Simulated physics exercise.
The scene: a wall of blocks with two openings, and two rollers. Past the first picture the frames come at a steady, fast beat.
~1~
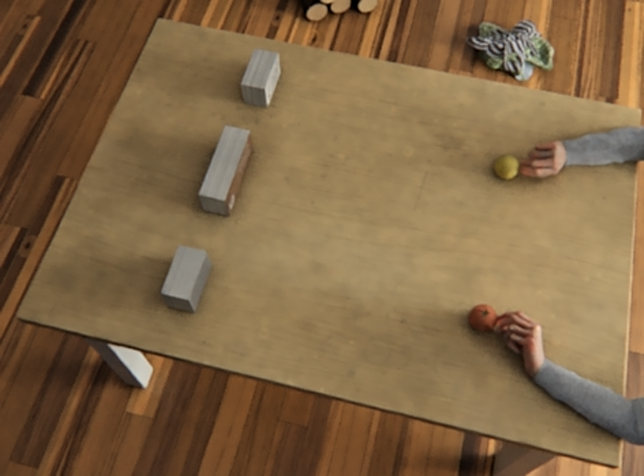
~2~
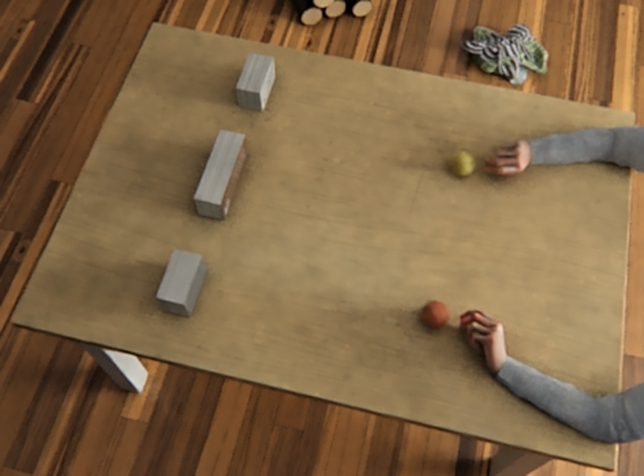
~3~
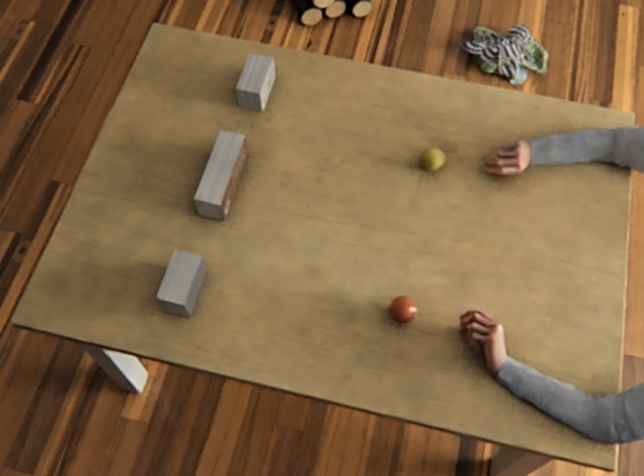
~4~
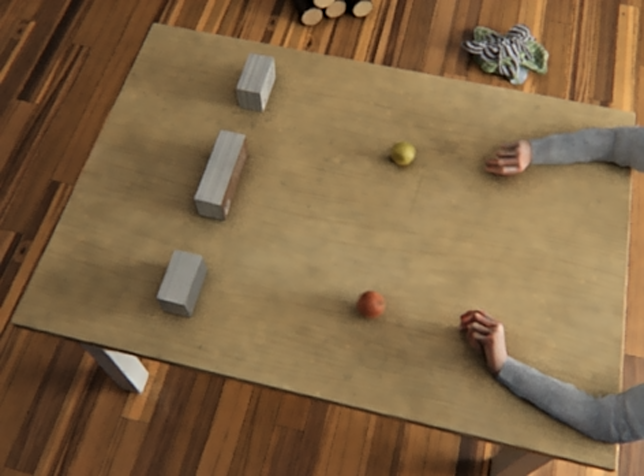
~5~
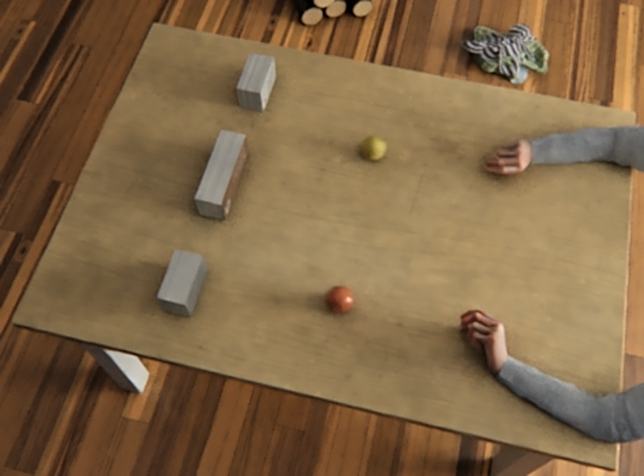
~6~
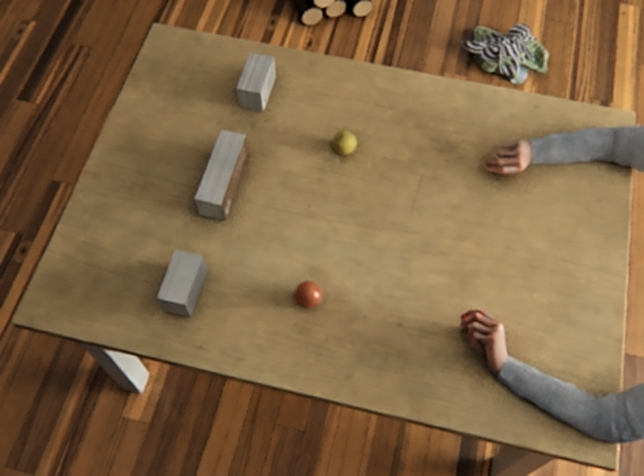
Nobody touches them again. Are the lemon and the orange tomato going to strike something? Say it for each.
The lemon rolls through, the orange tomato bounces off.
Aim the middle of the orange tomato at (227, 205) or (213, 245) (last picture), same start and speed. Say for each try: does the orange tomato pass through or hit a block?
Try by try, it strikes a block; rolls through.
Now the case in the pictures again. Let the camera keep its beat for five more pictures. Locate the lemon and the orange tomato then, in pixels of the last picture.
The lemon at (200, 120), the orange tomato at (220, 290).
Then, 0.40 s after the last picture, lemon heading on near (157, 110); orange tomato coming back near (226, 289).
Then, 0.96 s after the last picture, lemon heading on near (12, 196); orange tomato coming back near (245, 309).
By the end, the lemon passes through its gap; the orange tomato hits a block.
